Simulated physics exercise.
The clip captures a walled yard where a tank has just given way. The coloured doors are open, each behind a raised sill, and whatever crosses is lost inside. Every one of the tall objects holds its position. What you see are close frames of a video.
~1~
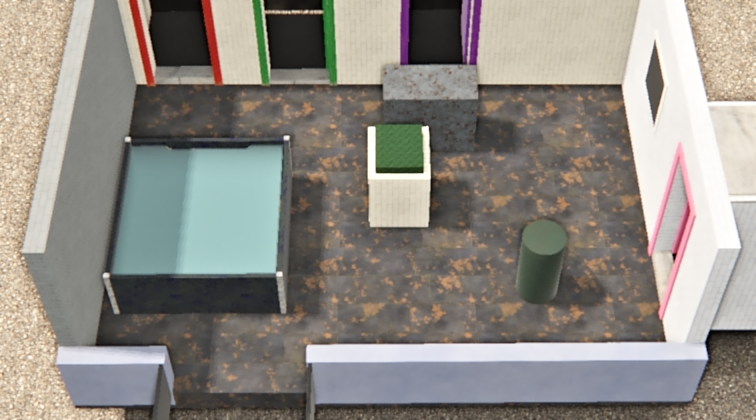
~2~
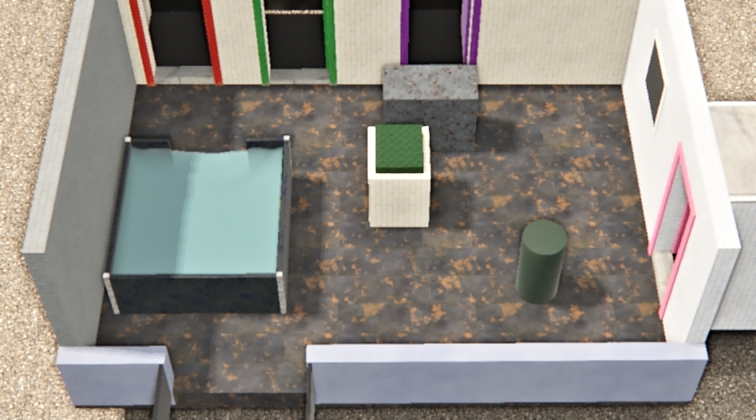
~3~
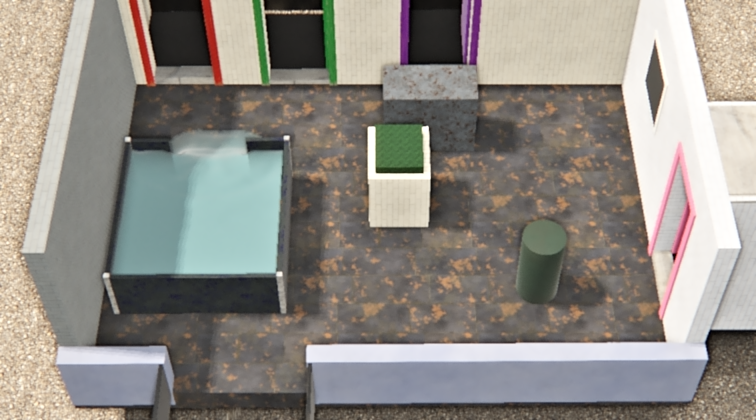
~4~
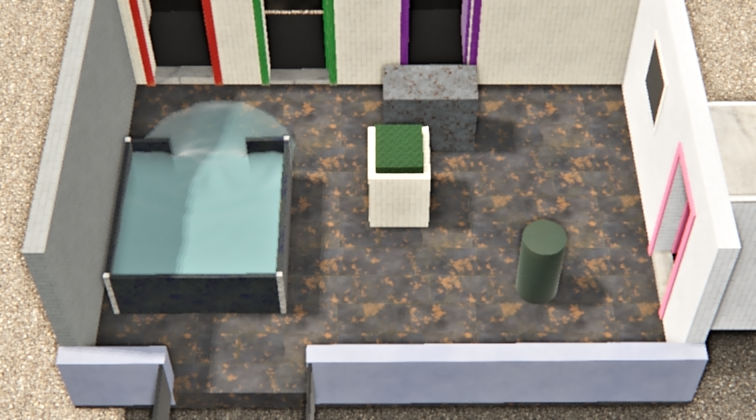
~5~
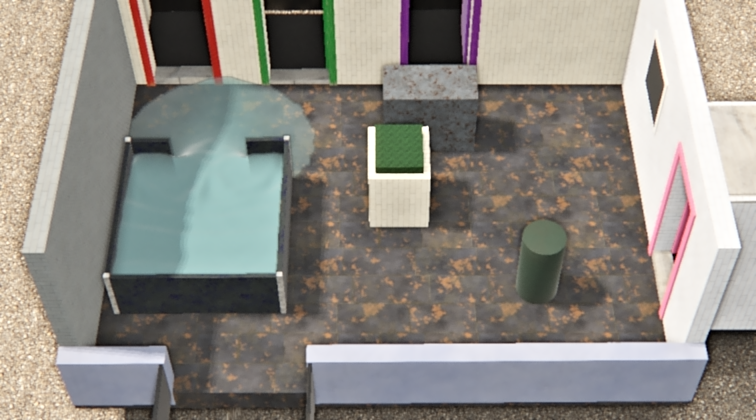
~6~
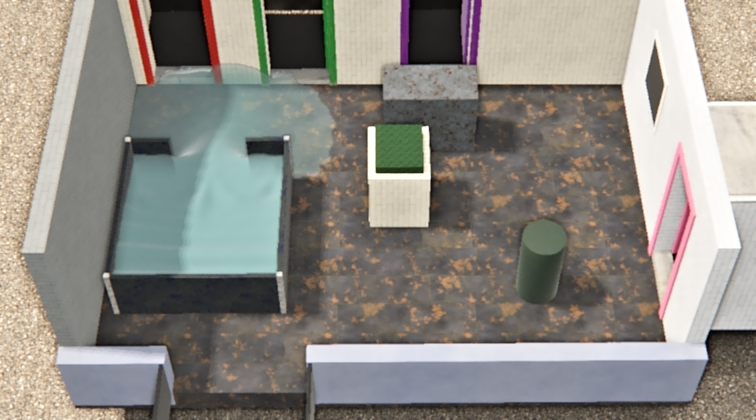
In the video, an open tank of water stands in a walled yard with coloured doorways until a gap opens in its far side, and water pours out, fanning across the dark floor toward the red and green doorways.
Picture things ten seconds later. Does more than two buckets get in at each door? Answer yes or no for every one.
Red door: Yes, green door: Yes, pink door: No, purple door: No.
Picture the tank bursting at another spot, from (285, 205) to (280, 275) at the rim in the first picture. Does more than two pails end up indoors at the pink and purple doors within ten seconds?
The pink door exceeds the limit and the purple door remains below.
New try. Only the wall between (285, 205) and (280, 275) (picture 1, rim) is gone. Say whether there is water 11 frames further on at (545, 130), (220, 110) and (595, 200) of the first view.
Taking the points in order: Unwetted, unwetted and swamped.
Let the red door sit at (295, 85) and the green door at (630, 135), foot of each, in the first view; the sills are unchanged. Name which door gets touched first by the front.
The one in red.
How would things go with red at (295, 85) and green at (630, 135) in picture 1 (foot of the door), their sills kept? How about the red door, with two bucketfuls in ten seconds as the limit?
Result - red: Crosses the limit.
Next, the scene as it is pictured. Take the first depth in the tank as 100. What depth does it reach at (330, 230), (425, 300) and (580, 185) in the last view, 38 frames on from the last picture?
In order: About 2, 0 and 6 in a hundred.
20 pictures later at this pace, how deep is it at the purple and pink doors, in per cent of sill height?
First around 40 percent, second around 0 percent.
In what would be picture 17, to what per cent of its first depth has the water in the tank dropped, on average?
56 percent or thereabouts.
A moment on, water covers 20 % of the floor; the red door far over two buckets in, the green door over two buckets in, the pink door not reached, the purple door not reached.
Next, water covers 25 % of the floor; the red door far over two buckets in, the green door far over two buckets in, the pink door not reached, the purple door wet at the sill, nothing in.
Then, water covers 35 % of the floor; the red door far over two buckets in, the green door far over two buckets in, the pink door not reached, the purple door wet at the sill, nothing in.
Later, water covers 75 % of the floor; the red door far over two buckets in, the green door far over two buckets in, the pink door wet at the sill, nothing in, the purple door wet at the sill, nothing in.
In the end, water covers 95 % of the floor; the red door far over two buckets in, the green door far over two buckets in, the pink door wet at the sill, nothing in, the purple door wet at the sill, nothing in.
